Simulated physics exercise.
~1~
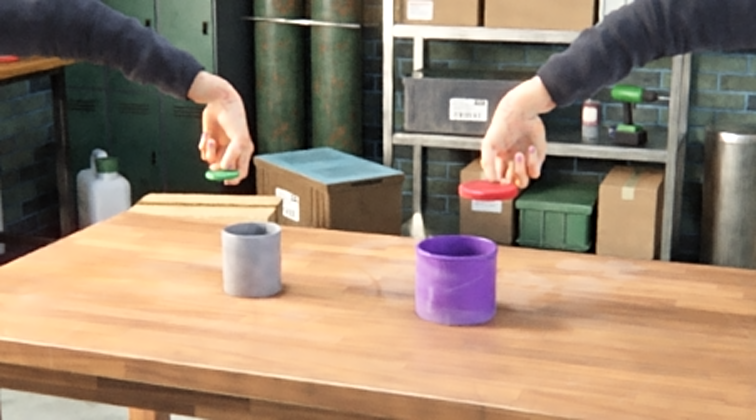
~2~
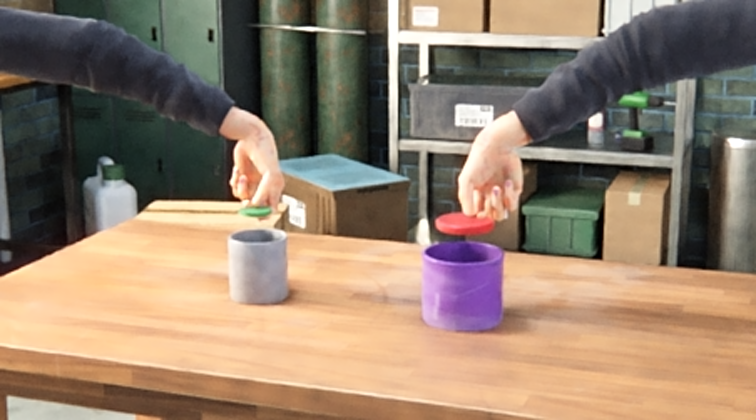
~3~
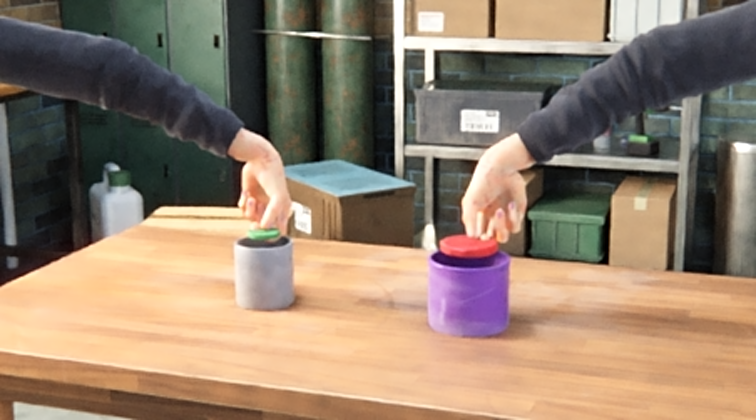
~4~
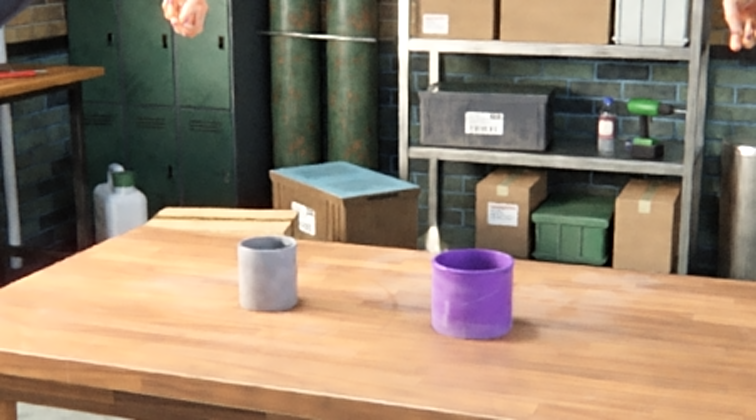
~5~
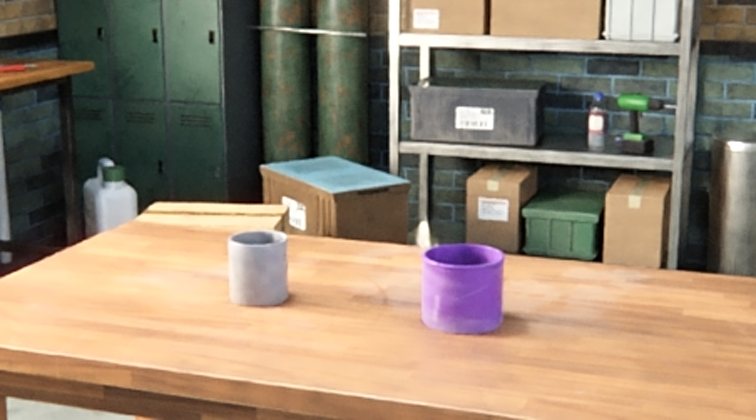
A red disc and a smaller green disc are held by two dark-sleeved hands above a wooden workbench, seen from slightly above in a workshop with green lockers, boxes and metal shelving behind. The green one hangs over a grey cup on the left, the red one over a wider purple container on the right. Both hands lower the discs to the open rims as the view sways slightly. The fingers let go and the hands draw back up out of sight. Both discs drop inside, leaving the two containers standing open with neither disc visible.
